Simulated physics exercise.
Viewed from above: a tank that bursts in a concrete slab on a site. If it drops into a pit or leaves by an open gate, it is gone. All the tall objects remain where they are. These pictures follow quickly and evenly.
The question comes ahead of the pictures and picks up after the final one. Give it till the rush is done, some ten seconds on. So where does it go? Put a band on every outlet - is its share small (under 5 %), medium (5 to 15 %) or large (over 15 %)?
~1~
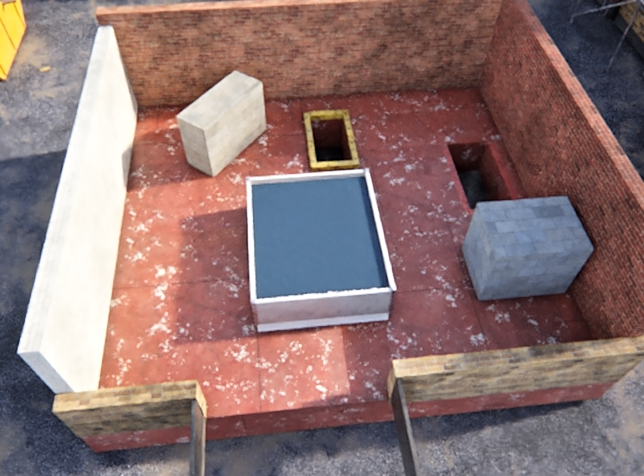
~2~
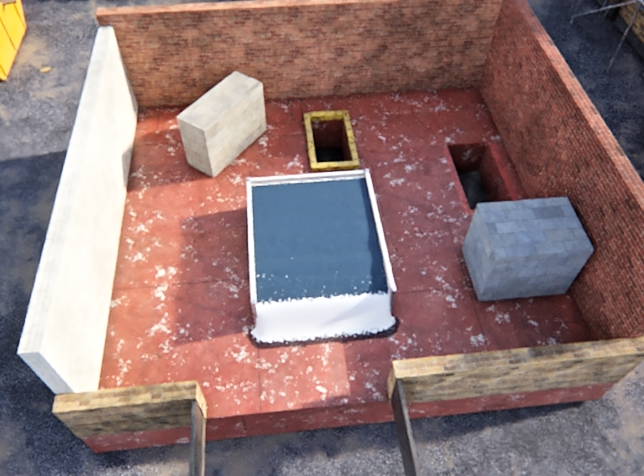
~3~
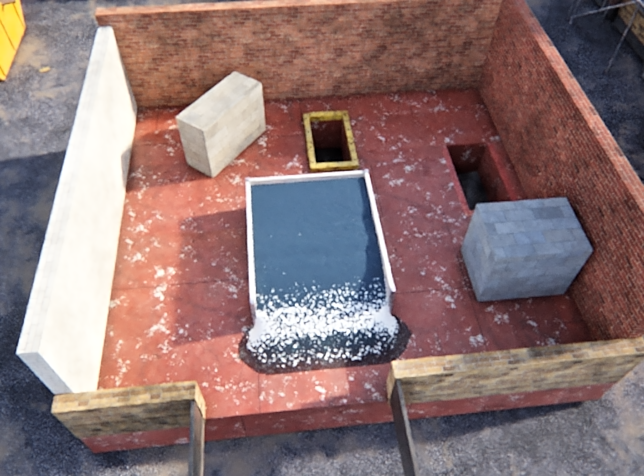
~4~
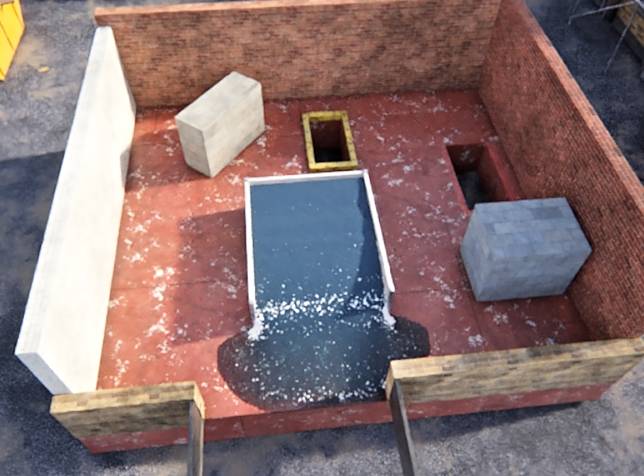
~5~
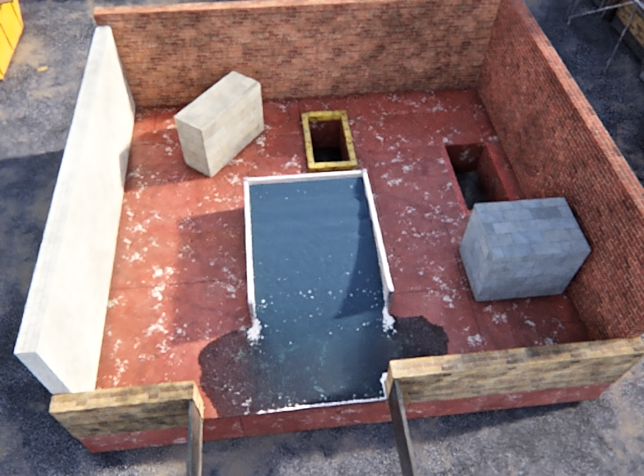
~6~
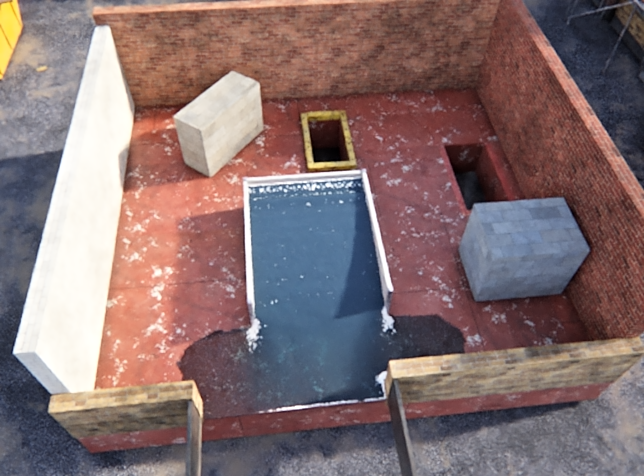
In the end, the gate has a large share, the yellow pit has a small share, the red pit has a small share.
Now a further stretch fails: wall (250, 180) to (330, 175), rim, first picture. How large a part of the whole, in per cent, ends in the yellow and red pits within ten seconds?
Shares: Yellow at 14 percent, red at 15 percent.
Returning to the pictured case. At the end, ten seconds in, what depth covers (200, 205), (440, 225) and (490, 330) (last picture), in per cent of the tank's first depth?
Respectively 0, 2 and 8 per cent.
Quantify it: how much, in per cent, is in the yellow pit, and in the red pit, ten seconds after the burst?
About 0 and 2 per cent.
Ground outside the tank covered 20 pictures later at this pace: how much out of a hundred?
I'd guess some 25 per cent.
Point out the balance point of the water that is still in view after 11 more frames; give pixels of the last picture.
I'd say around (334, 294).
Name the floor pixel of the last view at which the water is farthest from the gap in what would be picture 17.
I'd say near (596, 362).
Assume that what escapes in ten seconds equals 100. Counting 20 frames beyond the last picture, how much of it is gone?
Around 70 per cent.
A moment on, water covers 15 % of the floor; the gate 19 %, the yellow pit 0 %, the red pit 0 %.
Next, water covers 20 % of the floor; the gate 38 %, the yellow pit 0 %, the red pit 0 %.
Then, water covers 25 % of the floor; the gate 56 %, the yellow pit 0 %, the red pit 0 %.
Later, water covers 25 % of the floor; the gate 69 %, the yellow pit 0 %, the red pit 1 %.
In the end, water covers 35 % of the floor; the gate 76 %, the yellow pit 0 %, the red pit 2 %.
